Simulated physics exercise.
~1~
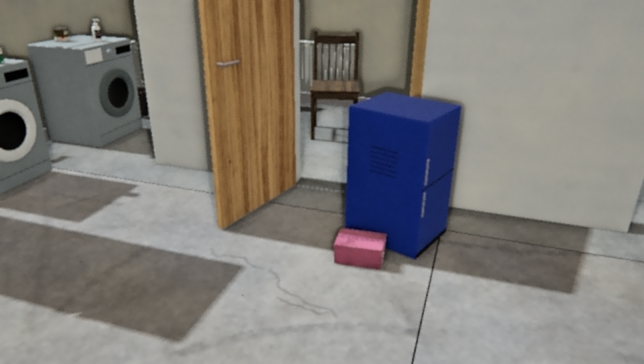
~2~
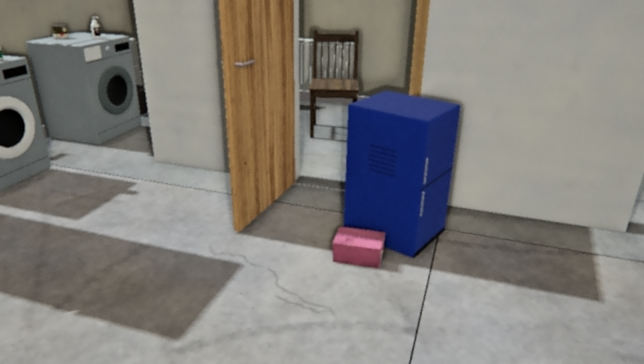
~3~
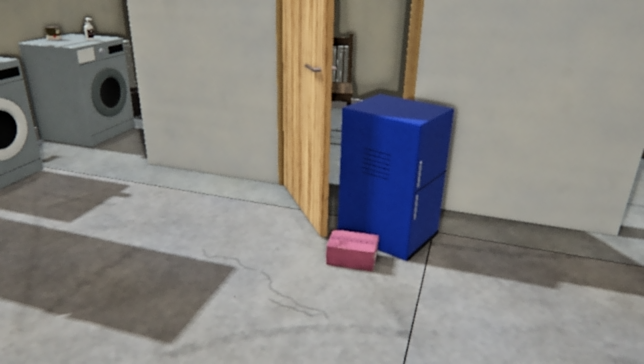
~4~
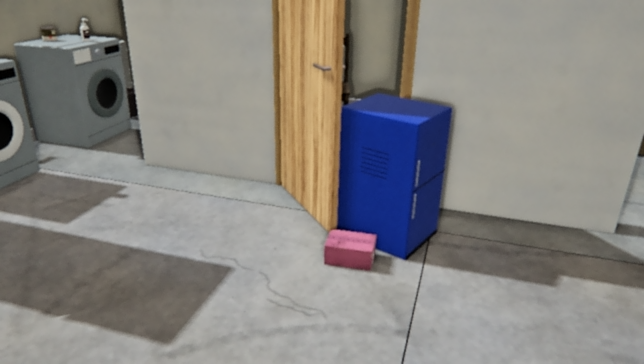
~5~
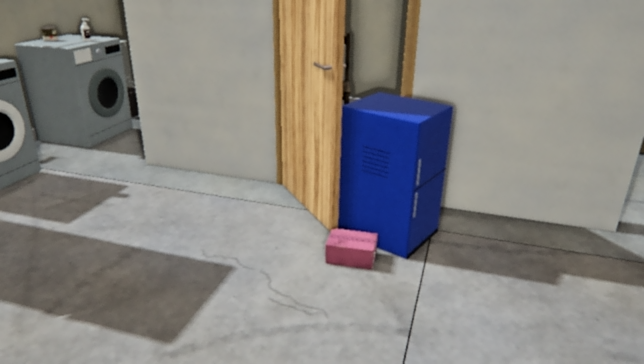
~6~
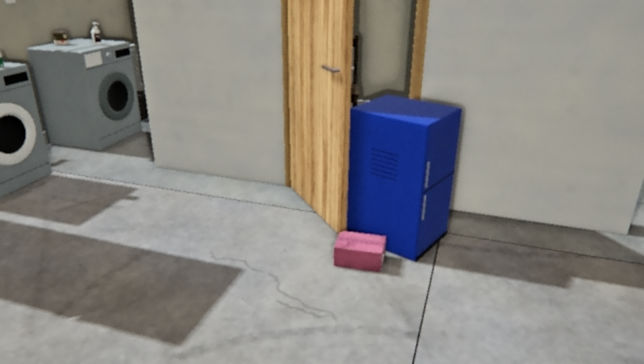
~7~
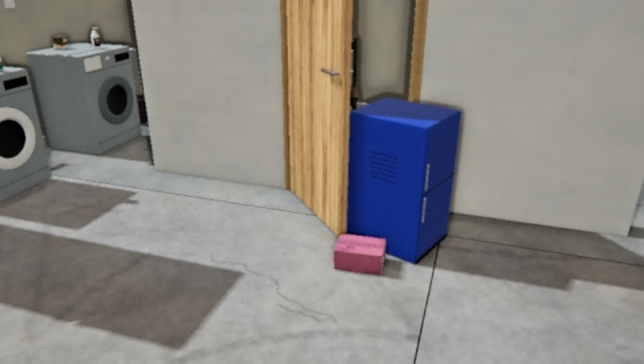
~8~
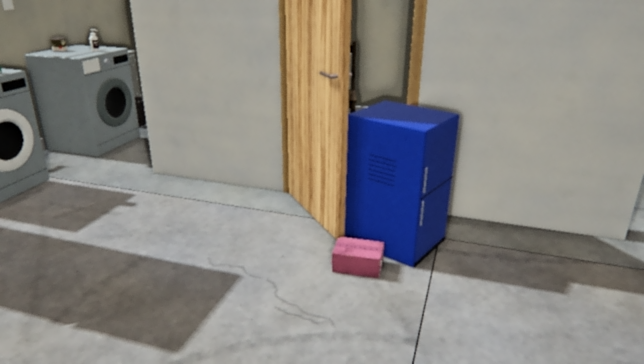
Wooden door swinging partway towards its frame, then stopping still ajar beside a blue locker-like cabinet and a small pink box.
